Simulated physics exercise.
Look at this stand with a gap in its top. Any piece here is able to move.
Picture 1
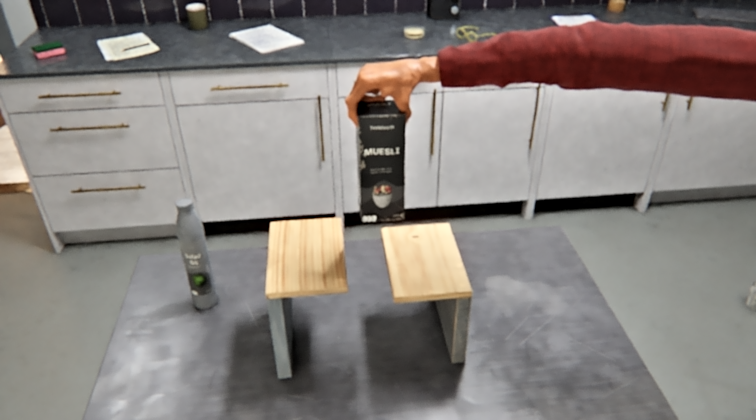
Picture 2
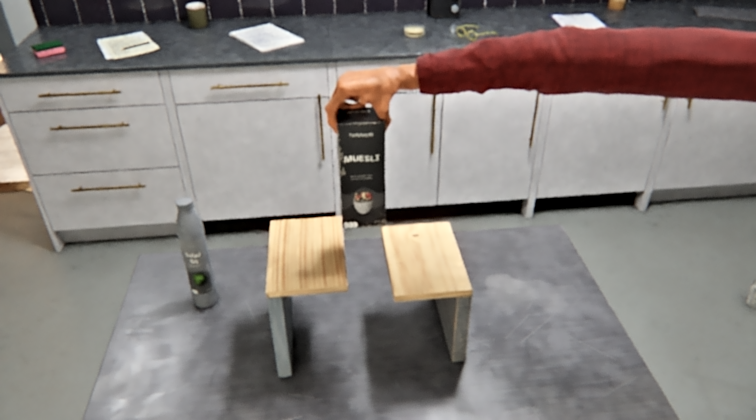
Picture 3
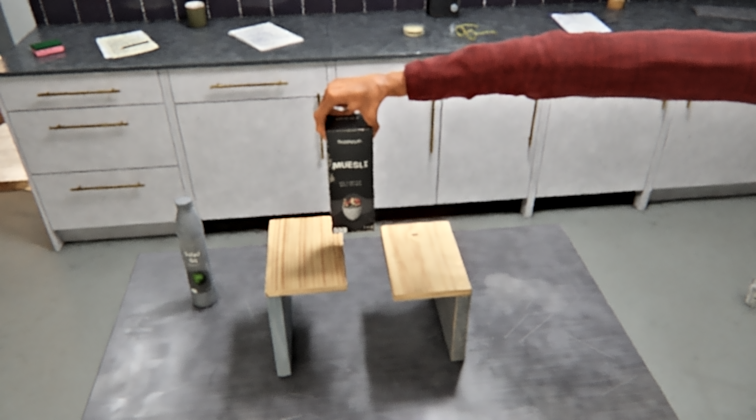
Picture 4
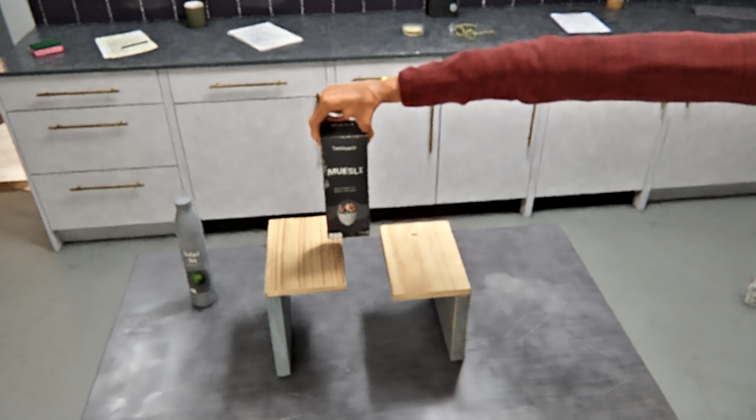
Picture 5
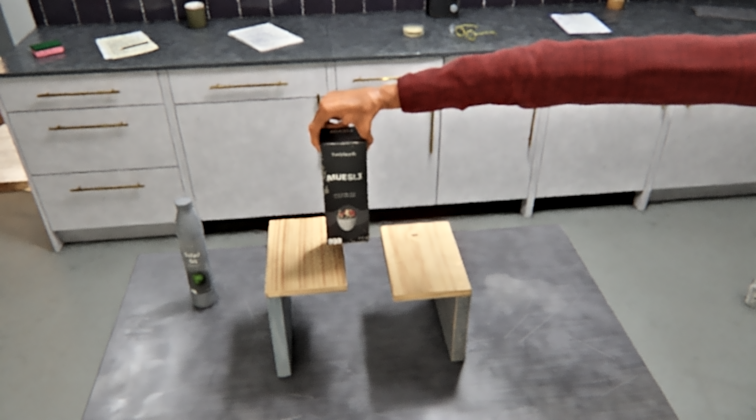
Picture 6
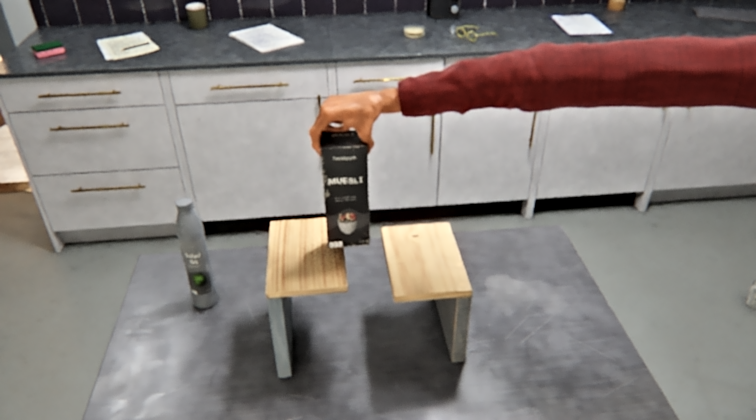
A black muesli carton, gripped from above by a hand in a red sleeve, moved left and slightly downward over the gap between two wooden-topped supports, while a grey bottle stood still at the left.
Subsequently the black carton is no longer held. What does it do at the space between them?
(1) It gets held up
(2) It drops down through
(1) It gets held up.
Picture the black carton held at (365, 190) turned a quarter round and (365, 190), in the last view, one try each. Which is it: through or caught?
In the first case it reaches the table; in the second case it is caught.
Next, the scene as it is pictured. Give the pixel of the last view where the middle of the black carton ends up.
The object finishes roughly at pixel (415, 241).
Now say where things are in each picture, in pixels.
Being brought over the gap; black carton (380, 162); grey bottle (196, 255), in the first picture.
Being brought over the gap; black carton (361, 169); grey bottle (196, 254), in the second picture.
Being brought over the gap; black carton (350, 175); grey bottle (195, 253), in the third picture.
Being brought over the gap; black carton (346, 181); grey bottle (194, 253), in the fourth picture.
Being brought over the gap; black carton (345, 186); grey bottle (195, 253), in the fifth picture.
Poised above the slot; black carton (346, 190); grey bottle (196, 254), in the sixth picture.
Then, 0.30 s past the last view, black carton rocked 5° from its first pose near (352, 203).
Then, 0.50 s past the last view, black carton rocked 40° from its first pose near (382, 214).
Then, 0.60 s past the last view, black carton on its side near (406, 239).
Finally, down or leaning hard on the stand or table, black carton; grey bottle still in place. Final places as the last picture's camera would see them, black carton near (415, 241). The carton is caught.
